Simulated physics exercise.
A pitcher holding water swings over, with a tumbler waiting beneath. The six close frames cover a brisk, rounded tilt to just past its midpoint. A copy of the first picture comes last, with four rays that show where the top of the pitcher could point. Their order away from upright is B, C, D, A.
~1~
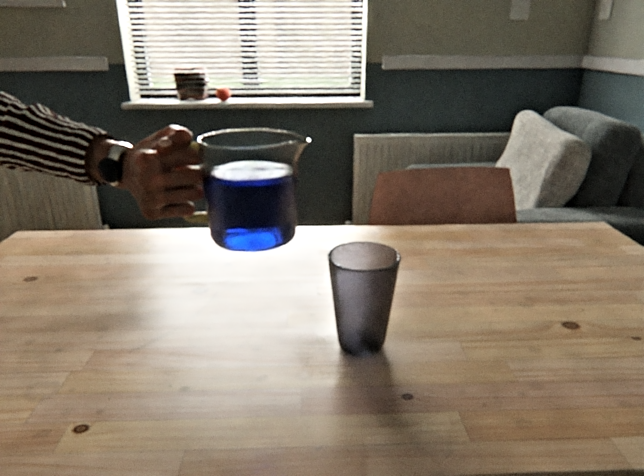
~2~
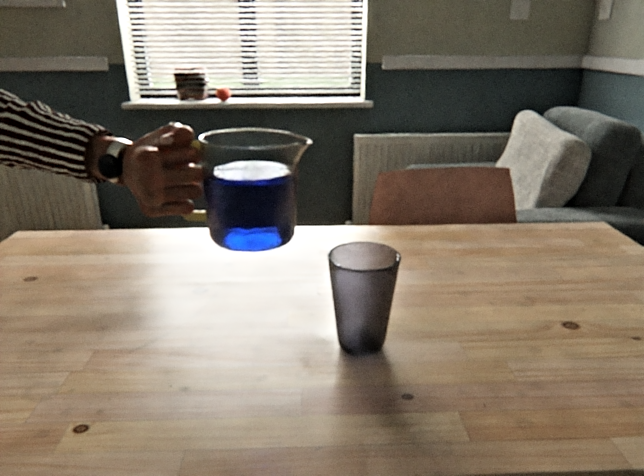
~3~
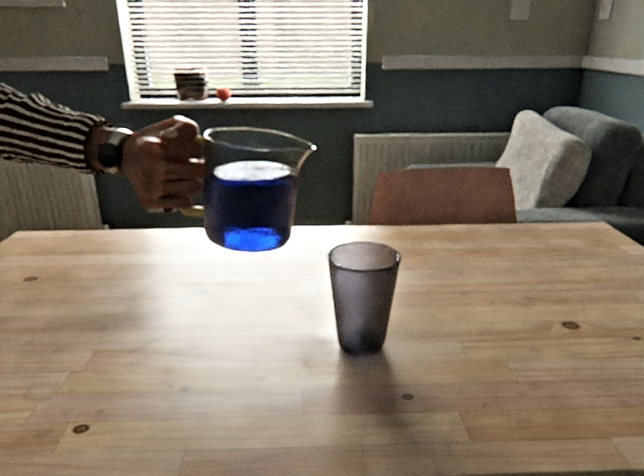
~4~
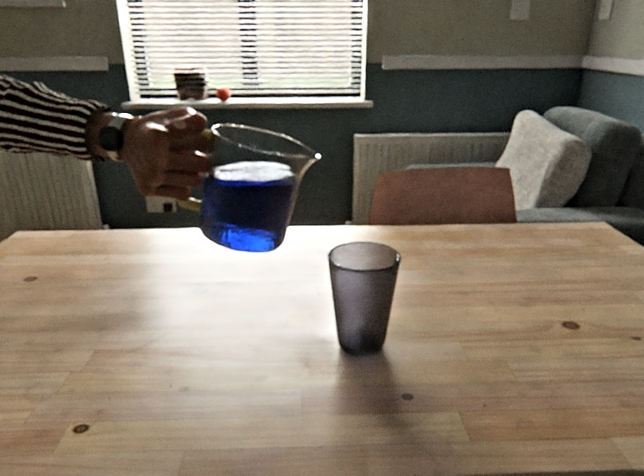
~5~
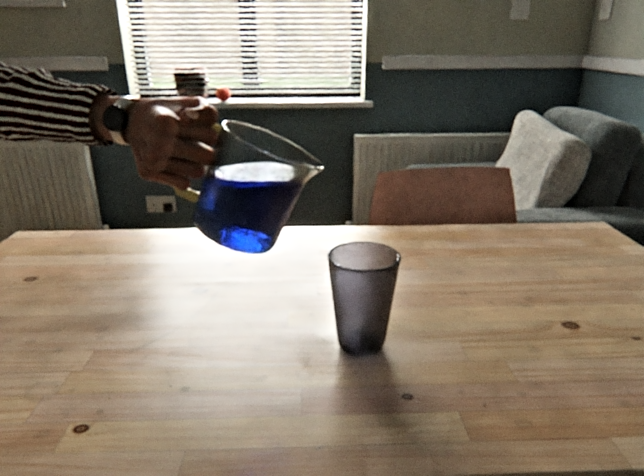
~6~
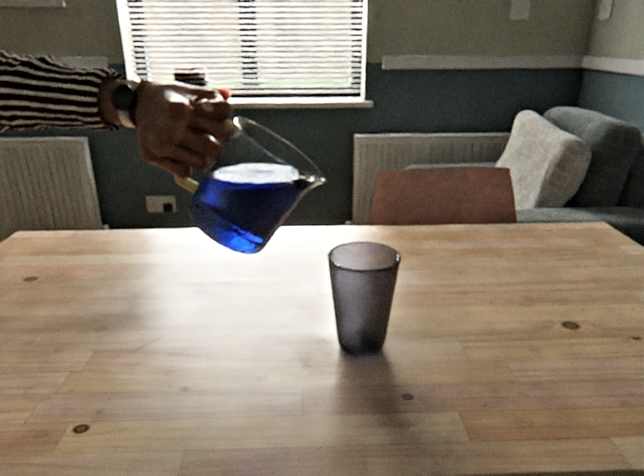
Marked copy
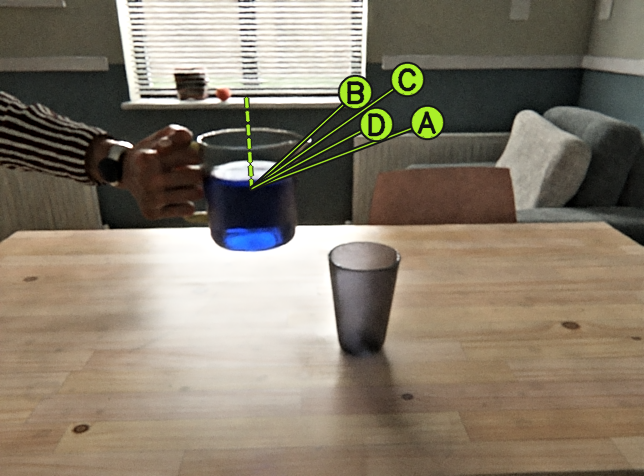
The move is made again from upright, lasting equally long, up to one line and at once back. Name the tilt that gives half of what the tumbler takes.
Use line D.
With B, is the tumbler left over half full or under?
Under.
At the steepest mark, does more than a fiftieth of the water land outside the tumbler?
No, it does not.
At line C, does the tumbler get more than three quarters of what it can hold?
No.
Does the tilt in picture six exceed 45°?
No, it does not.
In lime, A at (411, 128); B at (343, 104); C at (393, 88); D at (360, 131).
If A is chosen, the tumbler ends with about 64 % of what it can hold.
If B is chosen, the tumbler ends with about 16 % of what it can hold.
If C is chosen, the tumbler ends with about 30 % of what it can hold.
If D is chosen, the tumbler ends with about 46 % of what it can hold.
